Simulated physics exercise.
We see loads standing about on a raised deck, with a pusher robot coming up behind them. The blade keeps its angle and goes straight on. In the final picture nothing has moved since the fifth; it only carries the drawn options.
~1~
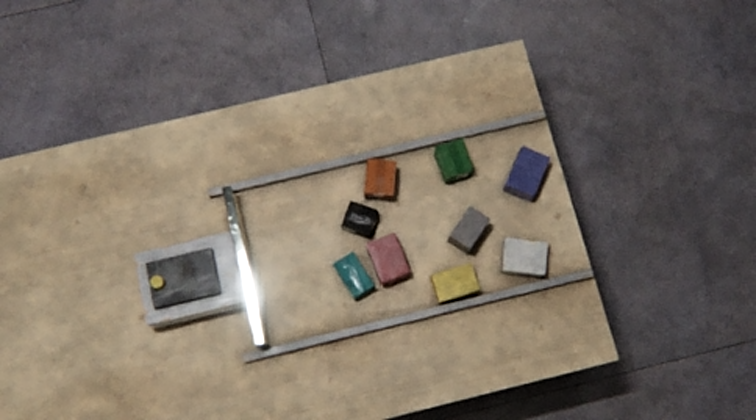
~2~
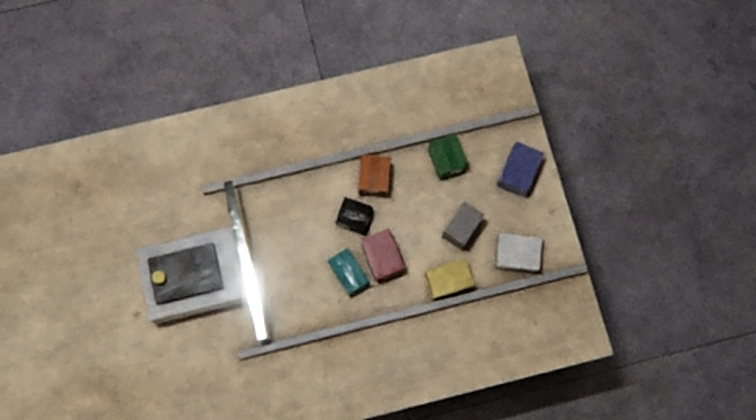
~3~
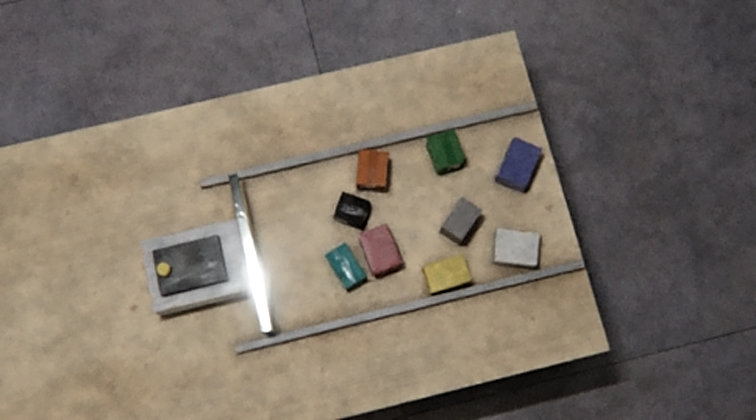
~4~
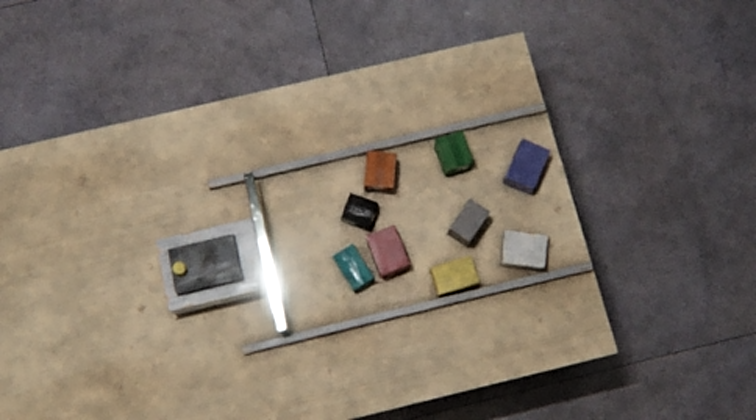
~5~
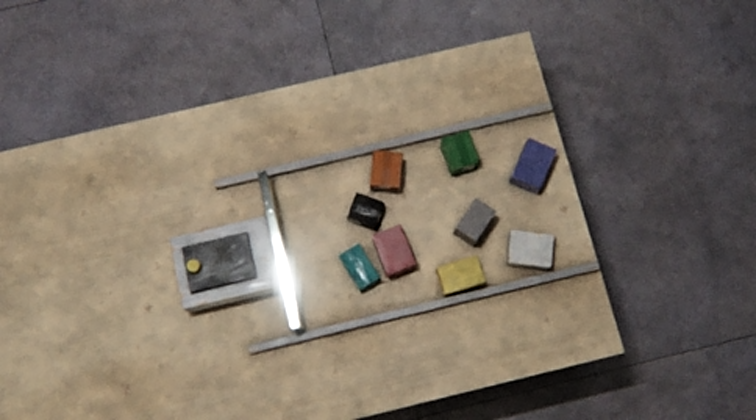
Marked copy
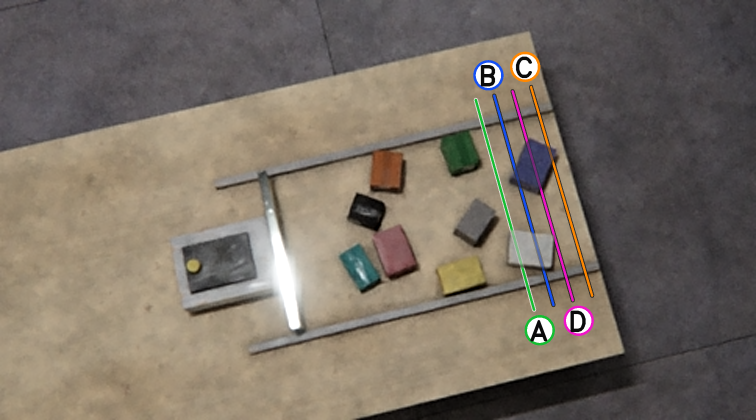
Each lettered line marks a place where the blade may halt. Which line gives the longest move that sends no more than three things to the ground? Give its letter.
Stop at B.
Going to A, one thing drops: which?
The white crate.
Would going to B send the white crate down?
Yes.
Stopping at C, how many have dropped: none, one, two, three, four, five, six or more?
By then, six or more.
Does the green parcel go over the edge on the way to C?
Yes.
On the marked copy, A at (504, 202); B at (523, 198); C at (561, 189); D at (542, 193).
With B. Early on, robot (314, 240); turquoise parcel (392, 260); red crate (417, 247).
Further on, robot (403, 219); white crate (555, 242); grey crate (526, 205).
At the end, robot (473, 202); grey crate over the edge; blue crate over the edge; three fallen.
As for the rest, A is within the limit but short; C drops eight; D drops six.
